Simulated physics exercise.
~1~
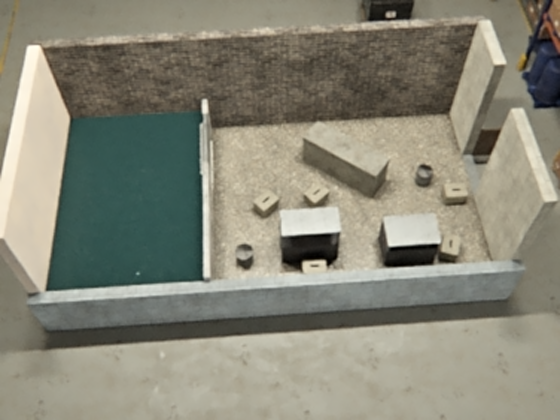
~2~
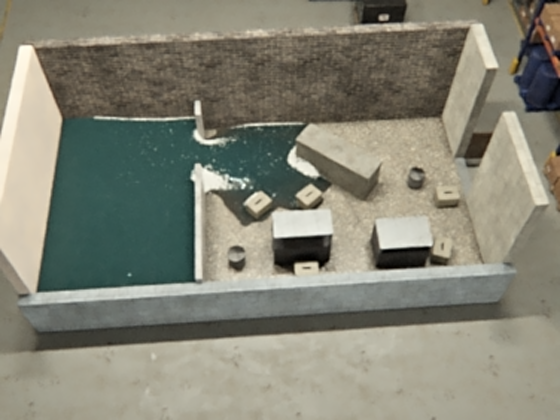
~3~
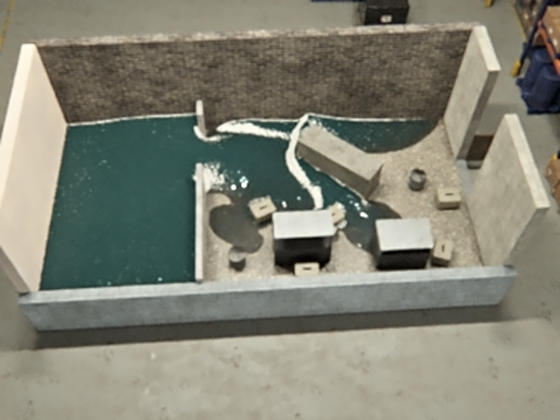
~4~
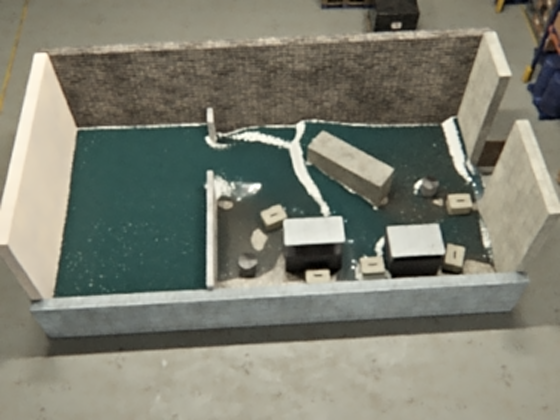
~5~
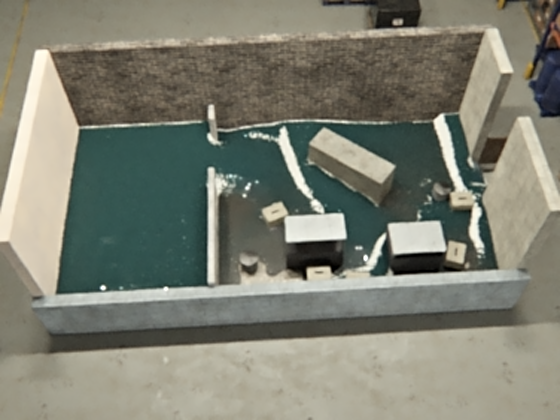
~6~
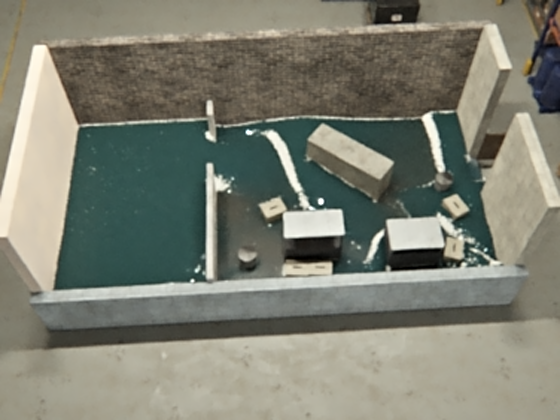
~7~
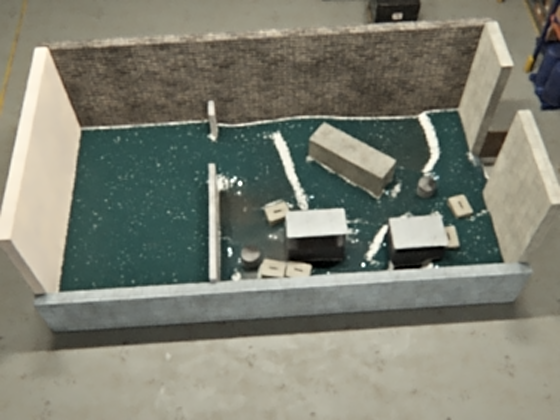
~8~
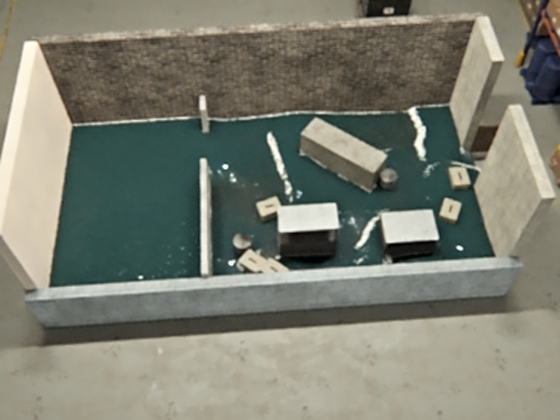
The clip opens on two adjoining walled rooms seen from above, with dark green water filling the left one and blocks, pale totes and small pails standing on the dry floor of the right. A gap appears toward the back of the dividing wall, and water pours through in a foamy sheet. It spreads around the long block and the two front blocks, reaching the openings on the right. As the floor floods, a few totes slide left along the front, and a pail drifts left. Finally, totes cluster near the front wall, the drifting pail sits beside the long block, and the large blocks remain in place.
